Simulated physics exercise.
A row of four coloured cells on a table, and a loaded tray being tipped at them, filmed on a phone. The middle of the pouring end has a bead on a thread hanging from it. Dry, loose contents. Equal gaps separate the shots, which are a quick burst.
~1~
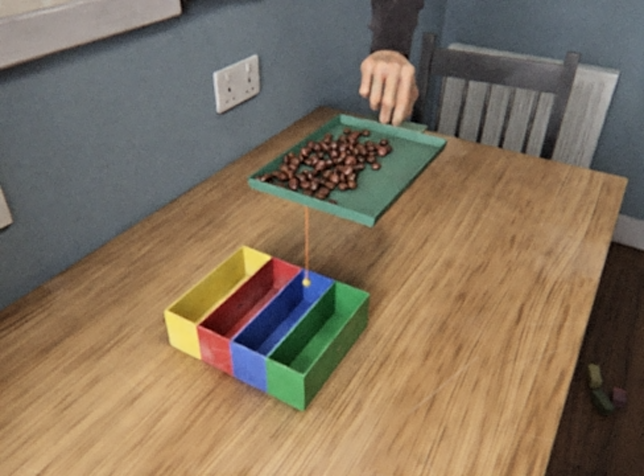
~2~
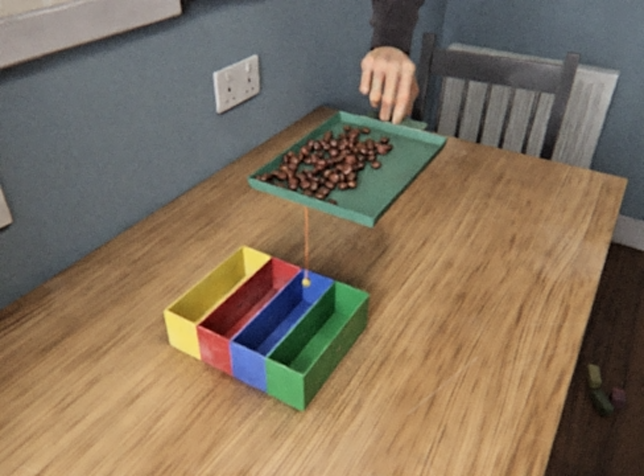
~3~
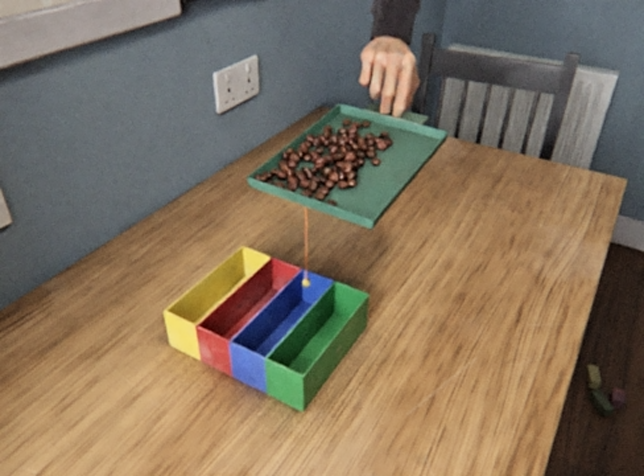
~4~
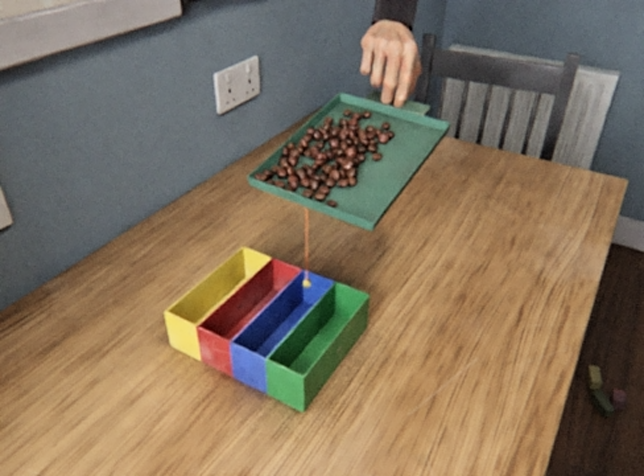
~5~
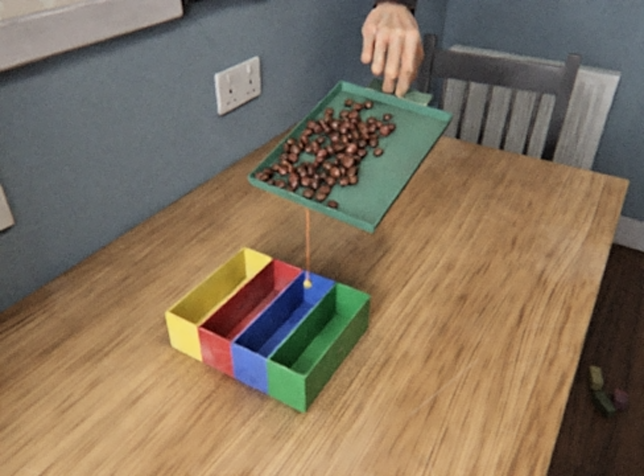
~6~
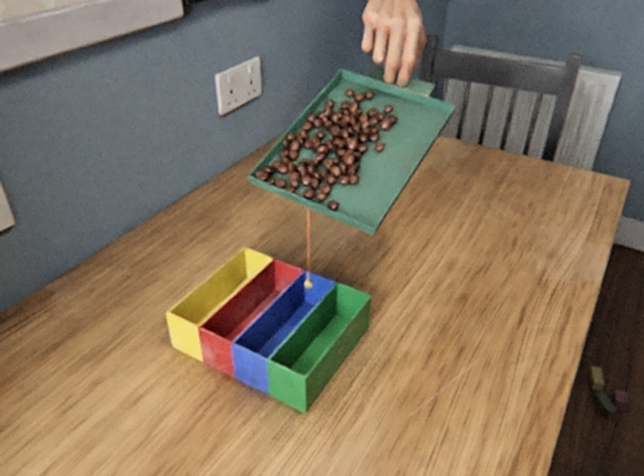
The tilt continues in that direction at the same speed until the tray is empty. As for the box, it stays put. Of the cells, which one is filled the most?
The green cell is filled the most.
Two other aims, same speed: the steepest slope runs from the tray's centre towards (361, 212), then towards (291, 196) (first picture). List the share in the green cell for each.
About 40 and 0 per cent.
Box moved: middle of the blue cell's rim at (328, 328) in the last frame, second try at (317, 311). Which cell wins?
First: That blue cell. Second: Green.
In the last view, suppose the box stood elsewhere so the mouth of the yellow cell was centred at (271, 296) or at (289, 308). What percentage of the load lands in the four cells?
Estimates in order: 100 percent, 100 percent.
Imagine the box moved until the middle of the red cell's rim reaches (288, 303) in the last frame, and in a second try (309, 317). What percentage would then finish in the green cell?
You'd get 40 in a hundred the first time and 10 in a hundred the second.
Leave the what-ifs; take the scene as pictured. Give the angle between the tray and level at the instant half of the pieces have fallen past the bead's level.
About 95°.
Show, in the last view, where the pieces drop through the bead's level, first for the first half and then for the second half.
(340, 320) for the early half, (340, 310) for the late half.
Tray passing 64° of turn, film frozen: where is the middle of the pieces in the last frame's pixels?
The load is centred near (338, 193).
Soon, tray tipped steeply; nearly all on the tray; a stray few falling or outside the box.
A while on, tray tipped past a quarter turn; a small part on the tray; about a third in the green cell; a small part in the blue cell; about half falling or outside the box.
Towards the end, tray tipped past a quarter turn; about half in the green cell; a small part in the blue cell; a stray few in the red cell; about a third falling or outside the box.
Finally, tray tipped past a quarter turn; about half in the green cell; a small part in the blue cell; a stray few in the red cell; none in the yellow cell; about a third outside the box.
